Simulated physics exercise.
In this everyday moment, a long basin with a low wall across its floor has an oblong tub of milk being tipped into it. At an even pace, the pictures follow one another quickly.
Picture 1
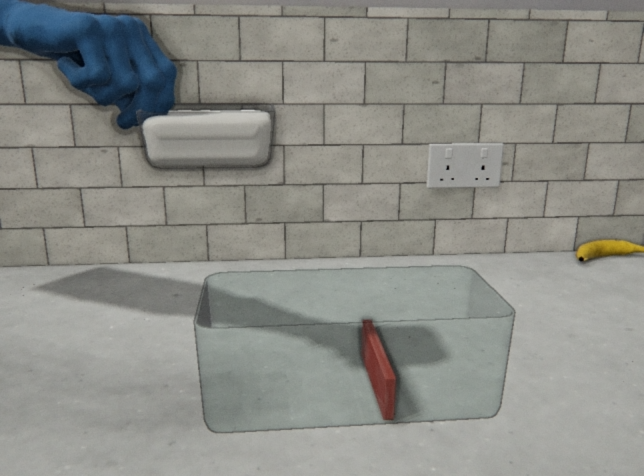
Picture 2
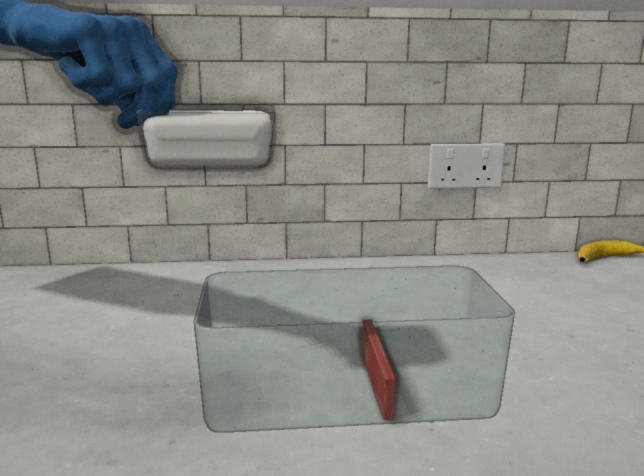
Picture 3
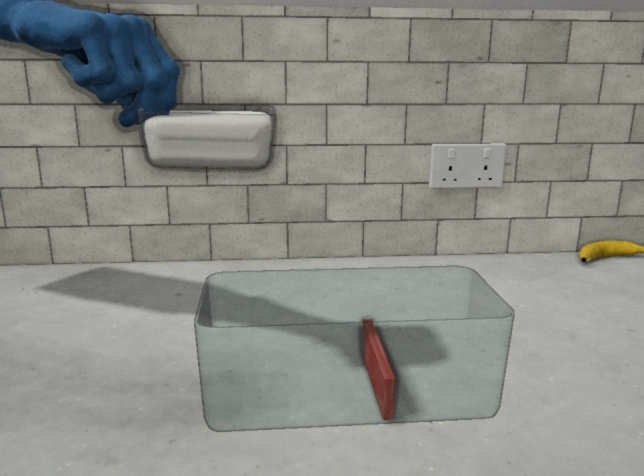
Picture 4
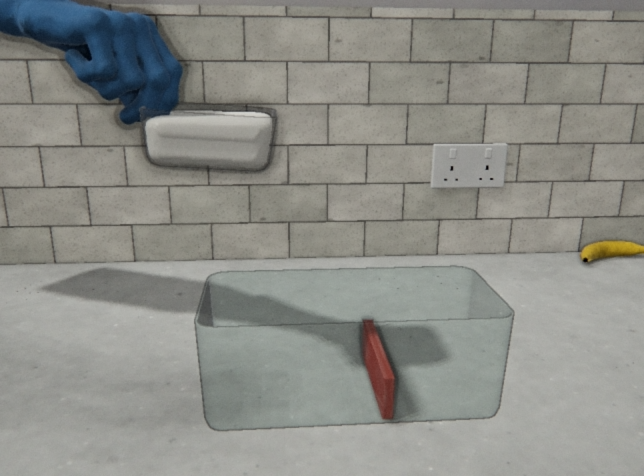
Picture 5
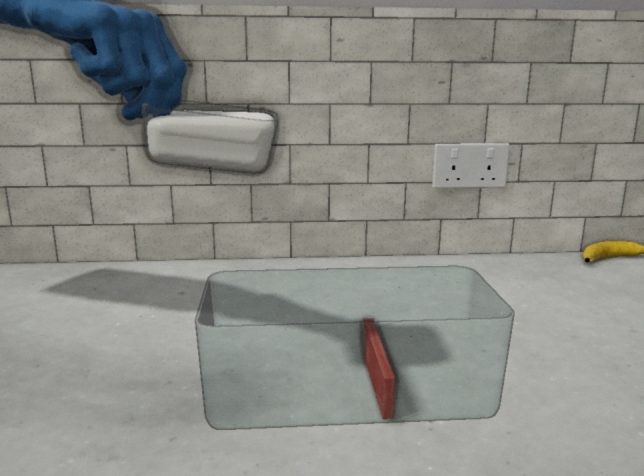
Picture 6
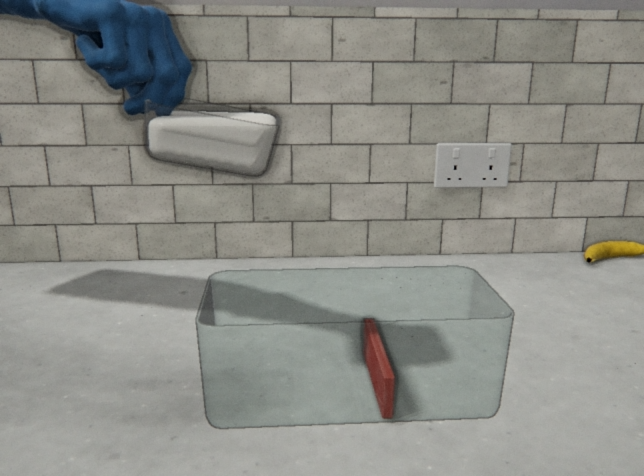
A blue hand at the upper left grips a pale, oblong tub above a clear, long basin with a low red wall across its floor, seen from the front and slightly above. The basin rests on a grey counter before a grey brick wall with a white double socket and a yellow banana at right. The hand holds the tub nearly level, then gradually tilts its right end downward, while the view drifts very slightly.
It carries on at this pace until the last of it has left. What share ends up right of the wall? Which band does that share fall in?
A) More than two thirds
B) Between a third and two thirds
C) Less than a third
Option C: Less than a third.
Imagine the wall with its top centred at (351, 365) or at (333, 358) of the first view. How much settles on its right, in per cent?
The first placement leaves close to 50 per cent, the second close to 65 per cent.
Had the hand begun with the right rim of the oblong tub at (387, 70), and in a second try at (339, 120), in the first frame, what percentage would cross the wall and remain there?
It comes to about 85 %, followed by about 75 %.
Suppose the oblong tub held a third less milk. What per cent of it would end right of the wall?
About 5 percent.
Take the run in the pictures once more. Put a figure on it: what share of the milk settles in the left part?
It works out to around 95 percent.
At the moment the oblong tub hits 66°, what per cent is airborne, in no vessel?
That works out near 40 percent.
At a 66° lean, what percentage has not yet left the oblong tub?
Remaining share, estimated: 30 %.
A moment on, the oblong tub is tipped part way and 28 per cent is still to pour, 30 is left of the wall and 0 right of it.
Next, the oblong tub is tipped right over and 2 per cent is still to pour, 89 is left of the wall and 2 right of it.
Then the oblong tub is tipped right over and 0 per cent is still to pour, 96 is left of the wall and 2 right of it.
Later the oblong tub is tipped right over and 0 per cent is still to pour, 96 is left of the wall and 2 right of it.
In the end 96 per cent lies left of the wall, 2 right of it and 2 outside.
